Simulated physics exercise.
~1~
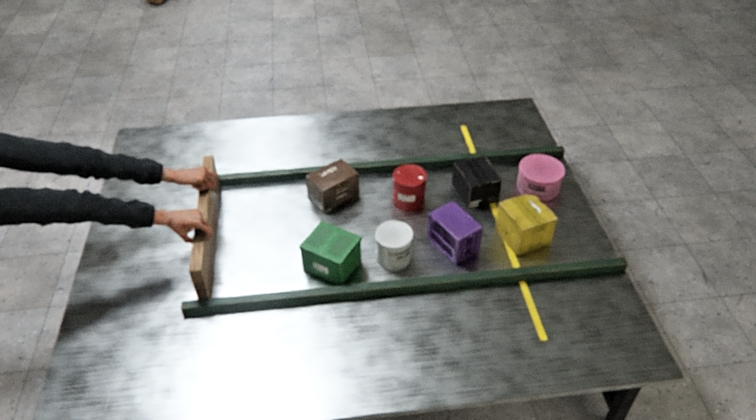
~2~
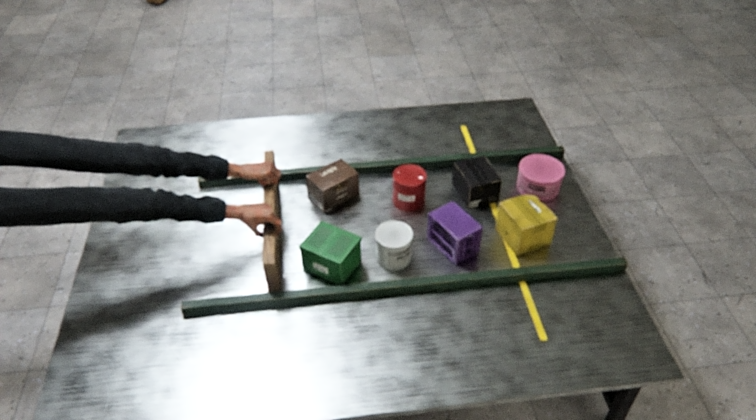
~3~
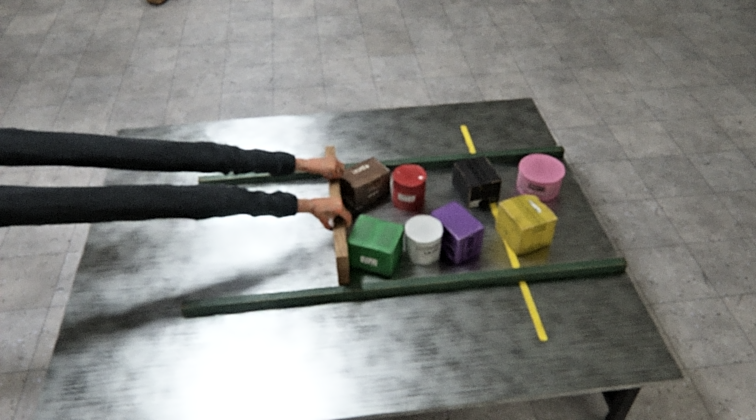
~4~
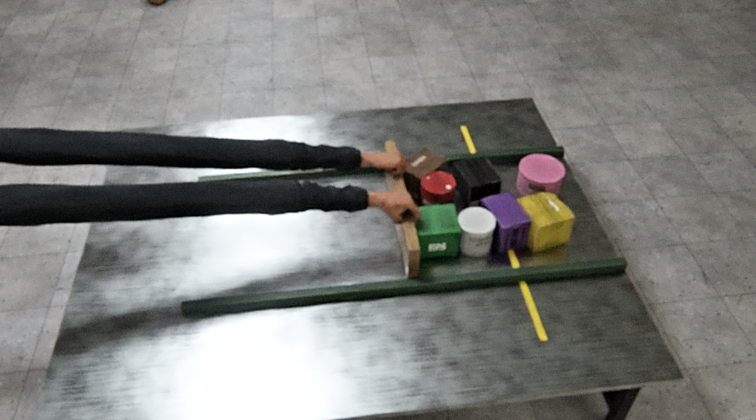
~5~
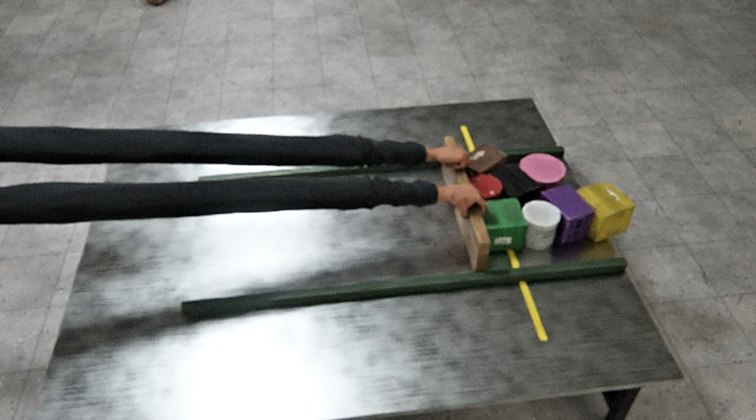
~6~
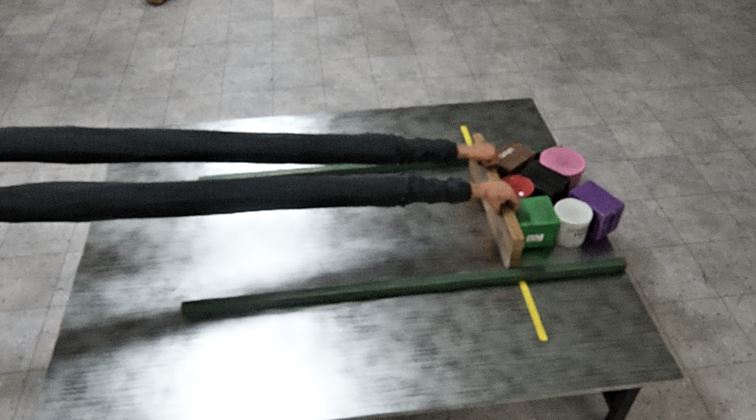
Two hands slid a wooden plank to the right between green rails, gathering the scattered boxes and pails and pushing them together past the yellow tape until the yellow box dropped off the table's far right edge, leaving the others bunched against the plank.
